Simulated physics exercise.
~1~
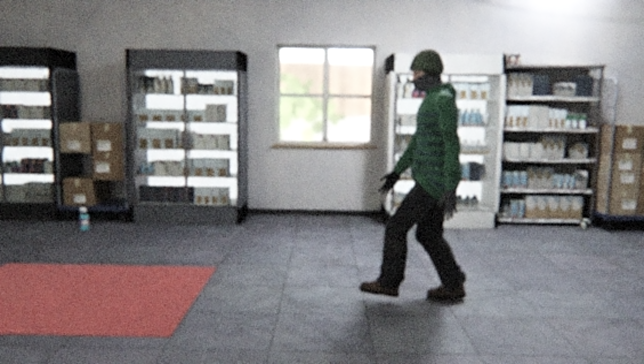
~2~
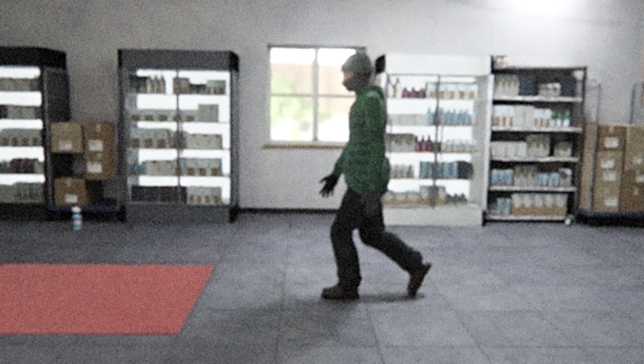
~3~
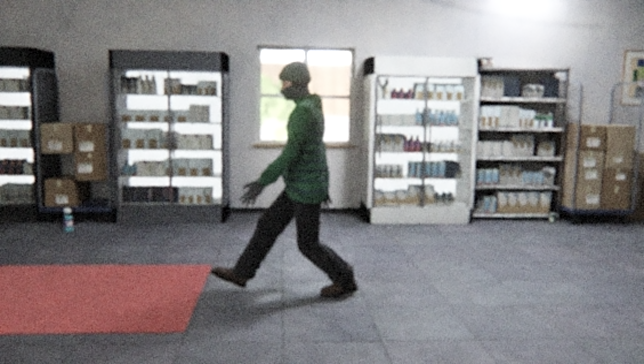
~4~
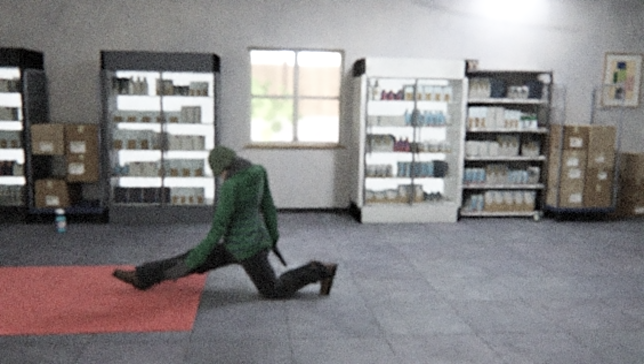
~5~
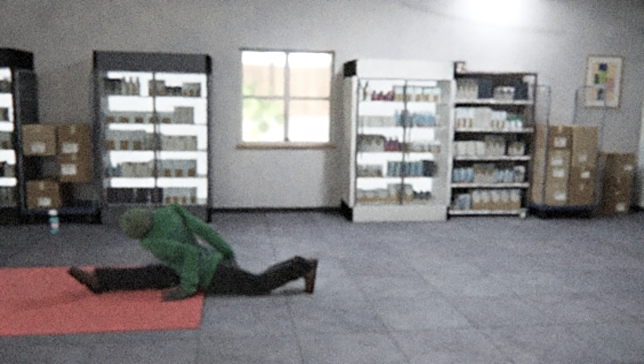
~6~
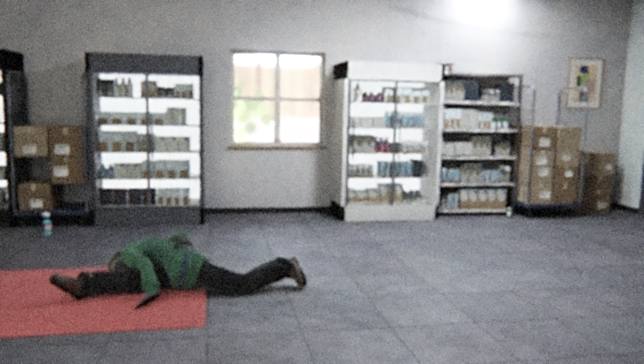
At the start, a person in a green jacket, dark trousers and a knit cap walks left across a grey tiled floor towards a red mat, with lit shelves, stacked boxes and a window behind. The view drifts slightly sideways as the walker takes a long stride, arms held low. The front foot slides forward onto the mat while the back knee drops to the floor. The legs spread wide and the torso folds forward over the front leg. Finally the walker lies low and flat, head and chest over the mat's near edge, one leg trailing behind on the tiles.
